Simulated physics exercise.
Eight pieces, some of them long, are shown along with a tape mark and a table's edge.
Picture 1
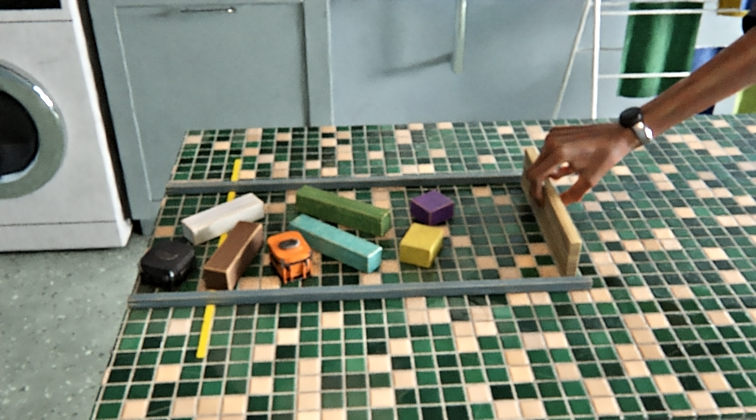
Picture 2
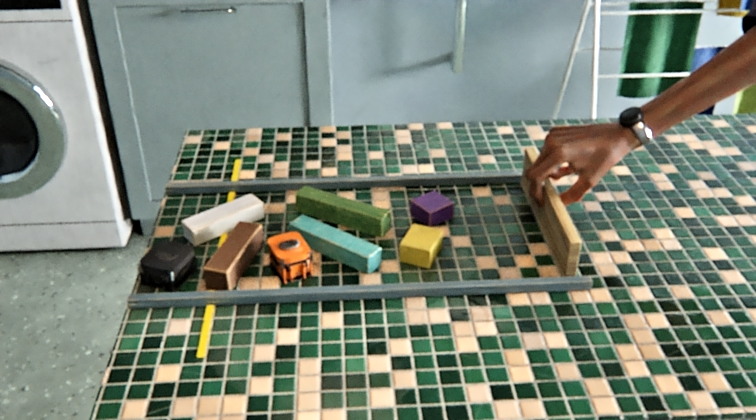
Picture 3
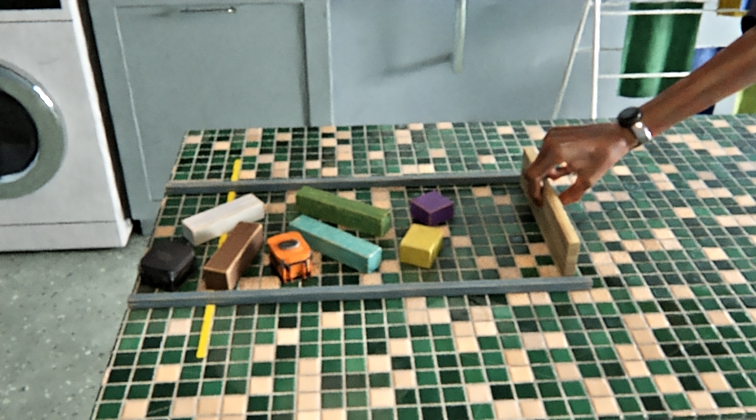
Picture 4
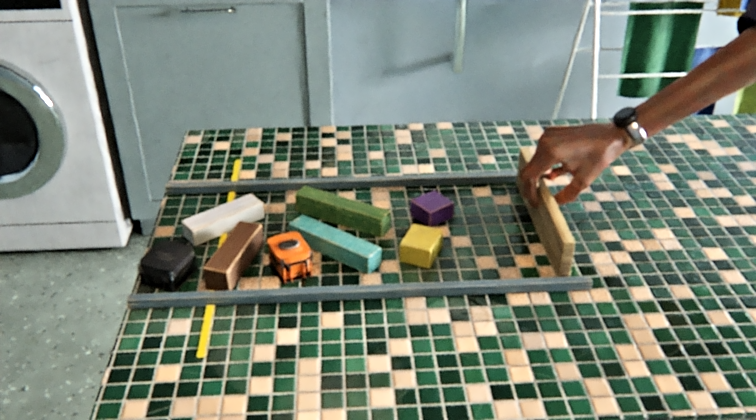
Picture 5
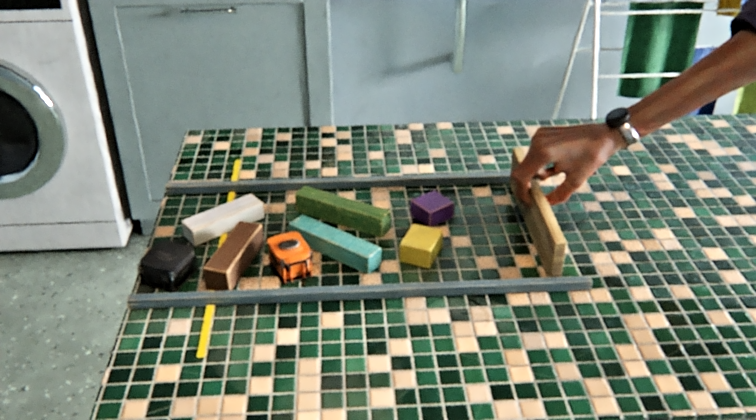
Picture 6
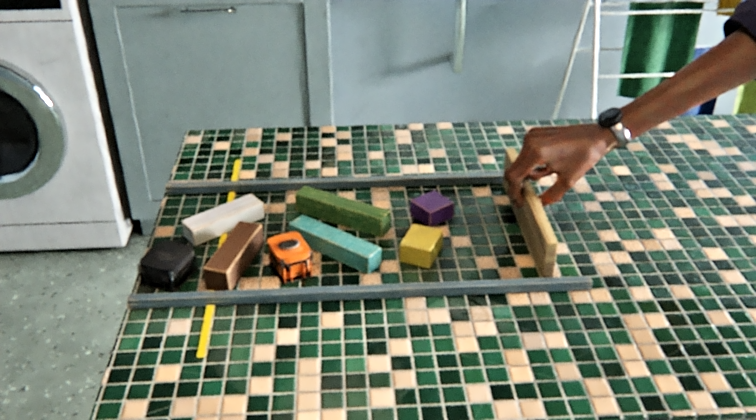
To begin with, a hand holds a wooden board upright between two grey rails on a green tiled table, to the right of scattered coloured blocks and small black and orange cases. The hand then slides the board slightly left, while the blocks and cases stay still around the yellow tape.
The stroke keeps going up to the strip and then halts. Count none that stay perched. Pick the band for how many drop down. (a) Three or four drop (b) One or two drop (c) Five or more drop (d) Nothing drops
(a) Three or four drop.
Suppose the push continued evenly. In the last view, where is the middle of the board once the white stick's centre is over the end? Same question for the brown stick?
Middle: Roughly (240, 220); roughly (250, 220).
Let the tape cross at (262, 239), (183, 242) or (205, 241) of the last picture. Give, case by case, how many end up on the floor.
Per try: 1; 6; 4.
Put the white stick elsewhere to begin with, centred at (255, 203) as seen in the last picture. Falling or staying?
Placed there, it does not drop.
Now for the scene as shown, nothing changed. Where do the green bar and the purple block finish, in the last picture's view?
Result: One about (183, 220), other about (211, 211).
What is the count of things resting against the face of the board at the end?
All in all, 2.
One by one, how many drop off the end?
That makes a total of 3.
A little later, none off yet; black case at rest near (169, 266); white stick at rest near (224, 219); brown stick at rest near (235, 256).
When it is over, the number that fall off is three or four; down, brown stick, white stick and black case.
